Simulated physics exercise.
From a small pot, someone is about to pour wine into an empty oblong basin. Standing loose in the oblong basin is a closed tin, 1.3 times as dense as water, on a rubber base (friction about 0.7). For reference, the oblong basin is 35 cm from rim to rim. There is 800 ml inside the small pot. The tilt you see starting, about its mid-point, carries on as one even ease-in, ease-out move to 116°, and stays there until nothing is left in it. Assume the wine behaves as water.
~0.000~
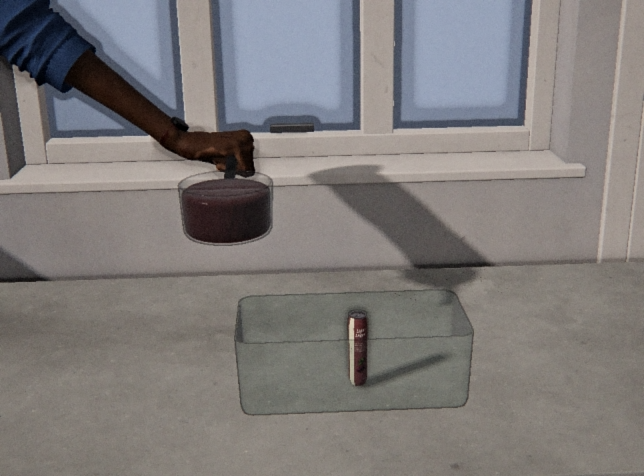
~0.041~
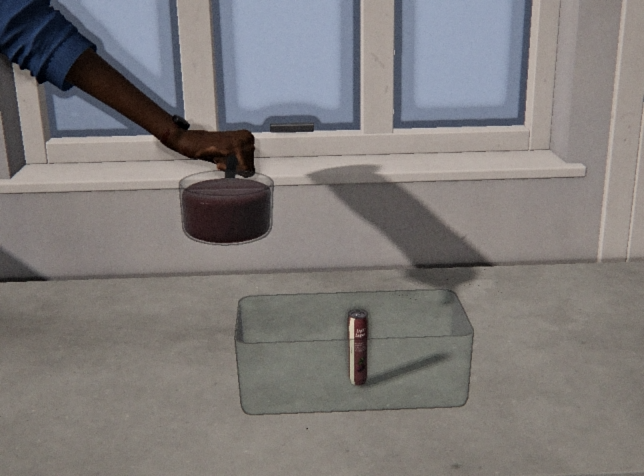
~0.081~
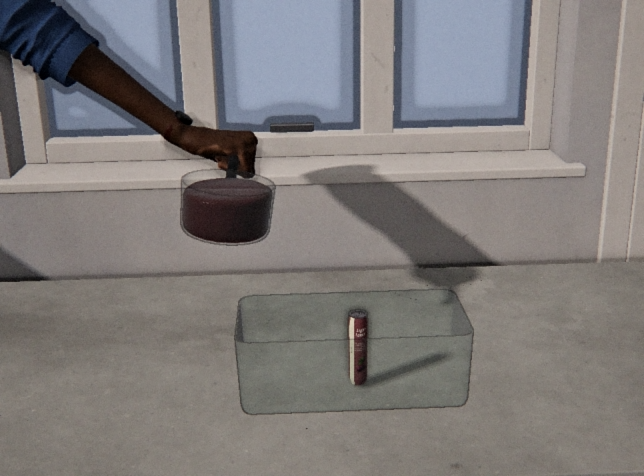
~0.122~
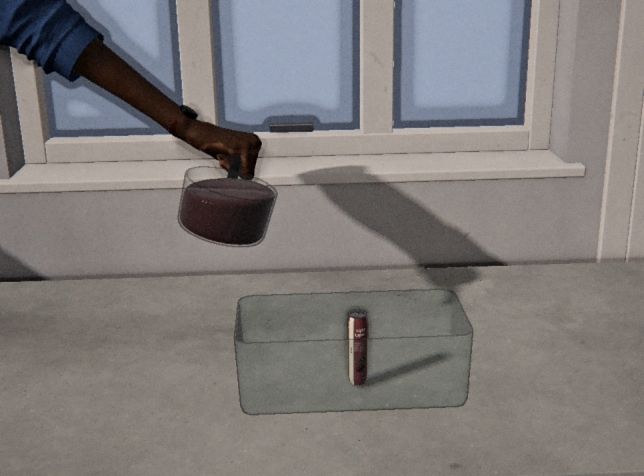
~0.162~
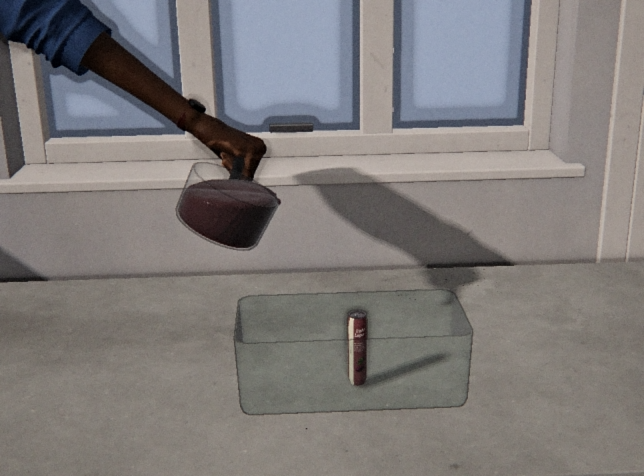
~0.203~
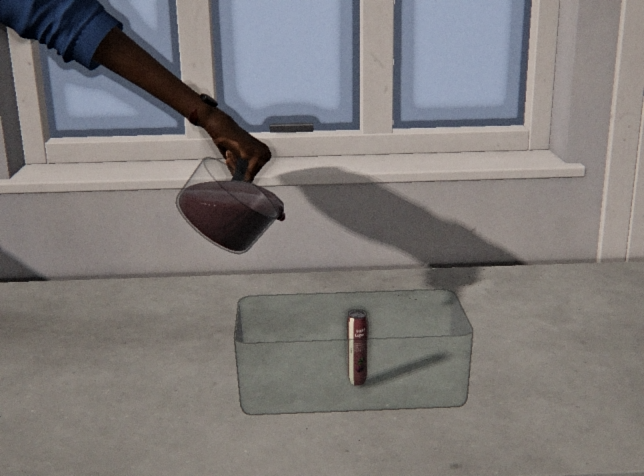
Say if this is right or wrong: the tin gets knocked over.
Wrong, it stays standing.
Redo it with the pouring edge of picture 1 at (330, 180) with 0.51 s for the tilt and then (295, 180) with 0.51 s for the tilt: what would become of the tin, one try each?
In the first try it comes down; in the second it comes down.
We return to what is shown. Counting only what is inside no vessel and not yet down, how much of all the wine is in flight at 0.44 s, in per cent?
Near 54 per cent of it all.
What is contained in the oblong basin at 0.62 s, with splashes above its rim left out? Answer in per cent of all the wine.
Some 92 percent of the total.
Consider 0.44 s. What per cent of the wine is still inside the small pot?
Close to 16 in a hundred.
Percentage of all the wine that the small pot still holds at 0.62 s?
Roughly 2 percent remains.
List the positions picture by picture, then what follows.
The first picture shows tilt 0°; pouring edge (272, 183); surface from (182, 191) to (271, 189); the oblong basin's rim runs from (237, 320) to (464, 312); the tin's top is at (358, 318).
The second picture shows tilt 2°; pouring edge (273, 184); surface from (182, 190) to (271, 189).
The third picture shows tilt 7°; pouring edge (275, 188); surface from (184, 189) to (272, 189).
The fourth picture shows tilt 16°; pouring edge (276, 195); surface from (184, 189) to (275, 192).
The fifth picture shows tilt 27°; pouring edge (278, 204); surface from (184, 191) to (273, 196); 2 per cent is over the edge.
The sixth picture shows tilt 40°; pouring edge (277, 215); surface from (181, 191) to (271, 204); 7 per cent is over the edge.
After 0.44 s the tilt is 111° and 17 per cent is still to pour; the tin stands where it began.
After 0.62 s the tilt is 116° and 2 per cent is still to pour; the tin stands where it began.
After 0.81 s the tilt is 116° and 0 per cent is still to pour; the tin stands where it began.
After 1.01 s the tilt is 116° and 0 per cent is still to pour; the tin stands where it began.
In the end the tin stands where it began.
